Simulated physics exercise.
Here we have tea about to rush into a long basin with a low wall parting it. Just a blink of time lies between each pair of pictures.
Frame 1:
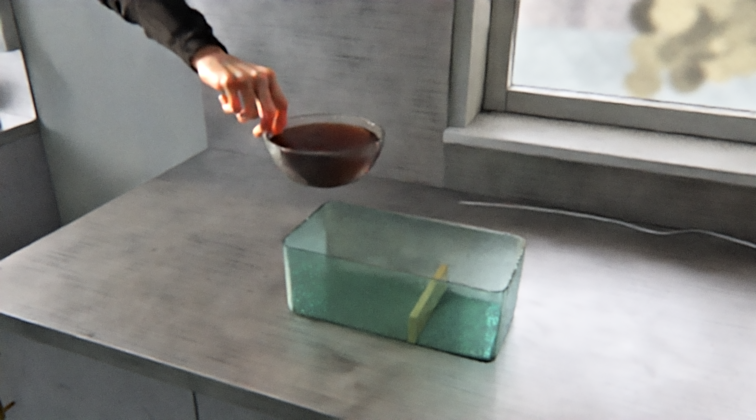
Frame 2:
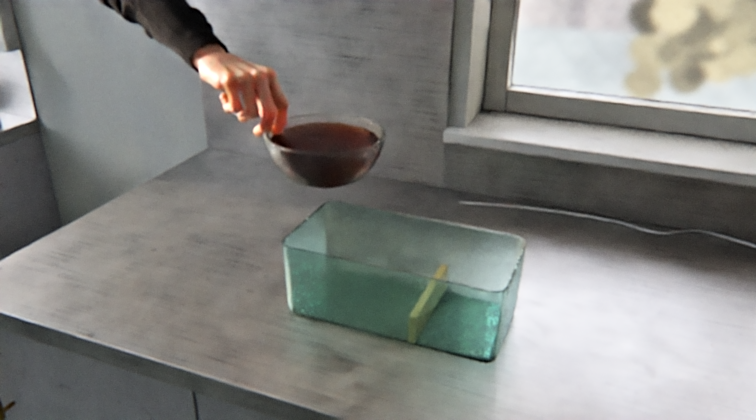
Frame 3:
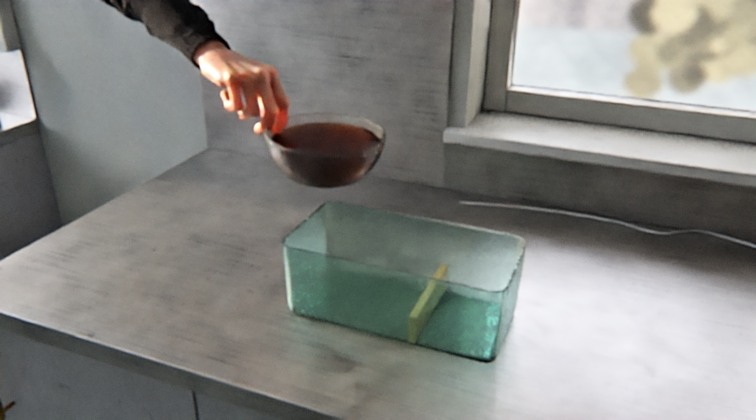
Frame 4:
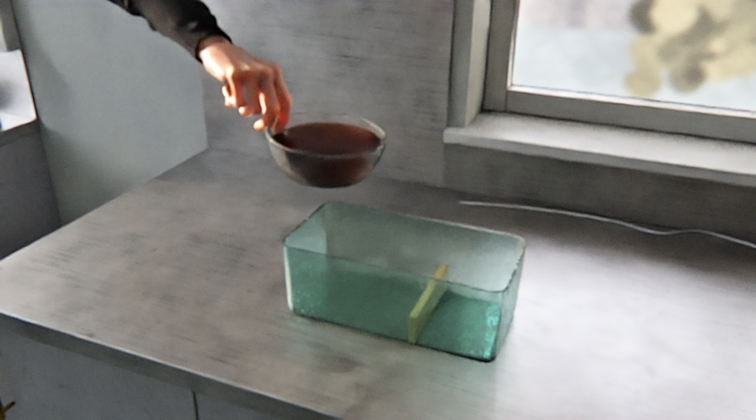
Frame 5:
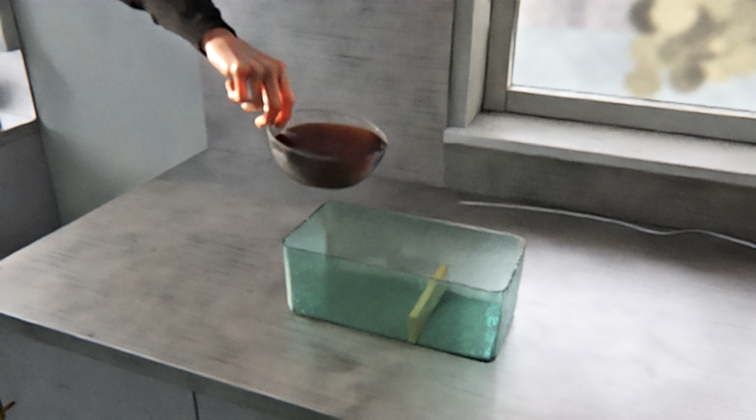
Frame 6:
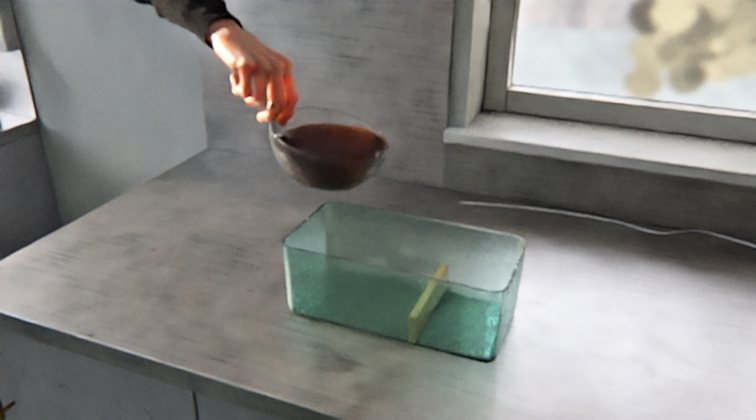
A hand slowly tilts a glass bowl of dark tea above a clear, divided basin.
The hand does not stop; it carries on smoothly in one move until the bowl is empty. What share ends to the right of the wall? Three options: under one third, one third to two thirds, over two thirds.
Answer: Under one third.
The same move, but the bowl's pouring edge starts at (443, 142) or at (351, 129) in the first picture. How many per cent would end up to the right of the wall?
In order: Close to 75 and 5 percent.
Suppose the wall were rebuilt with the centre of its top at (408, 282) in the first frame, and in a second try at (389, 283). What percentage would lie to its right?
The first placement gives around 65 percent, the second 80 percent.
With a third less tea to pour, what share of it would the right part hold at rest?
5 %.
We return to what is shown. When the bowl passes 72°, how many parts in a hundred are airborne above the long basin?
30 per cent.
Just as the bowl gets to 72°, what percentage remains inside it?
25 %.
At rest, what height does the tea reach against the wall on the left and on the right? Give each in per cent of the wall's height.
On the left roughly 50, on the right roughly 30.
A moment on, the bowl is tipped part way and 26 per cent is still to pour, 28 is left of the wall and 18 right of it.
Next, the bowl is tipped right over and 0 per cent is still to pour, 74 is left of the wall and 25 right of it.
Then the bowl is tipped right over and 0 per cent is still to pour, 74 is left of the wall and 26 right of it.
Later the bowl is tipped right over and 0 per cent is still to pour, 74 is left of the wall and 26 right of it.
Finally, 74 per cent lies left of the wall, 26 right of it and 1 outside.
